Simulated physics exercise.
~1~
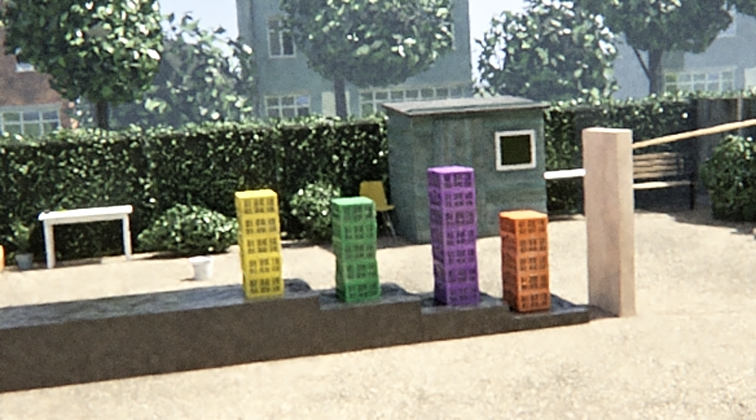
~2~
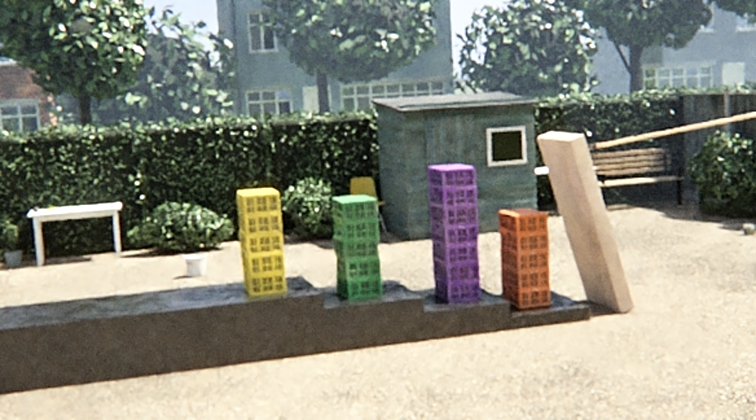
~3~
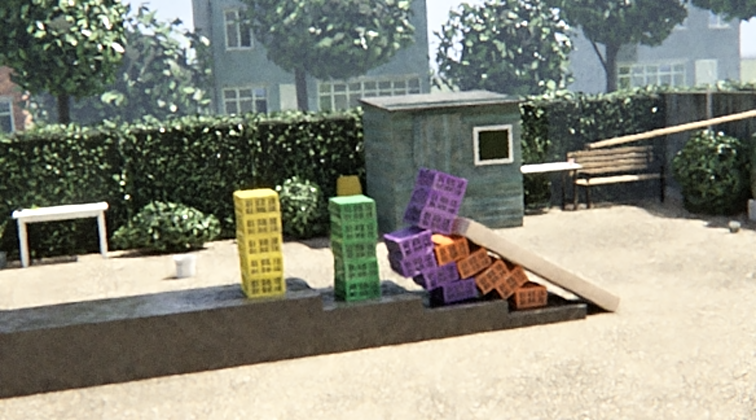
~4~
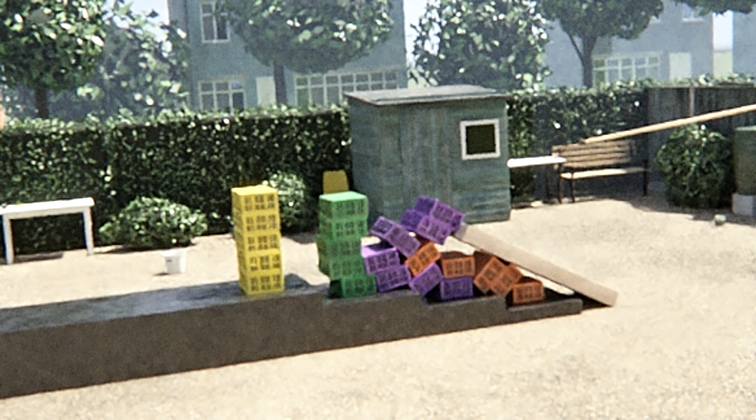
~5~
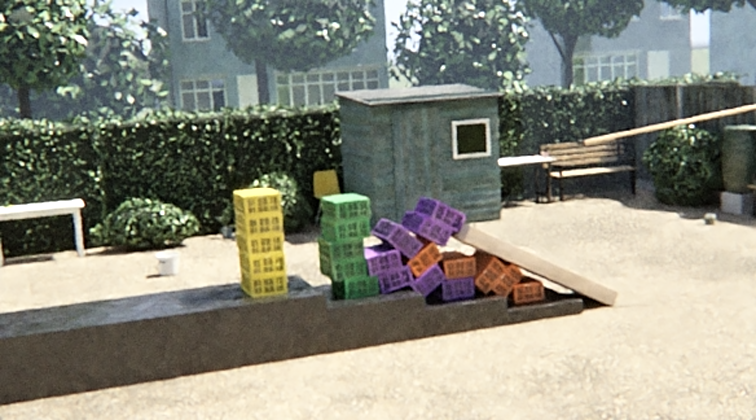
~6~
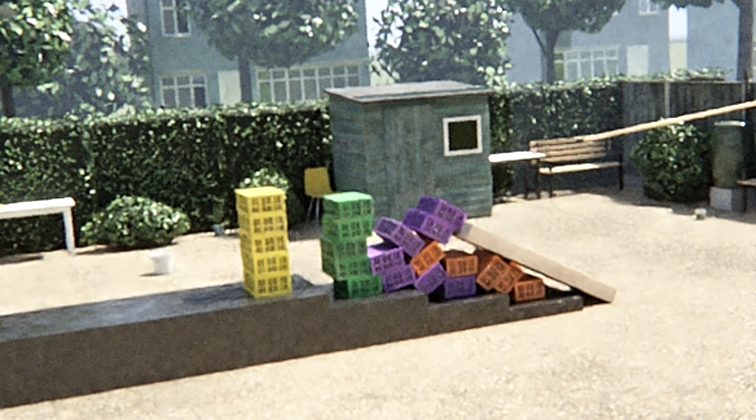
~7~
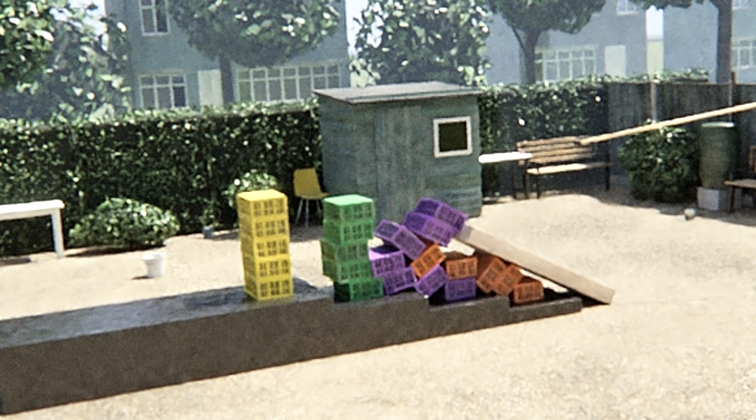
A board tips left, toppling the orange and purple crates against the still-standing green stack.
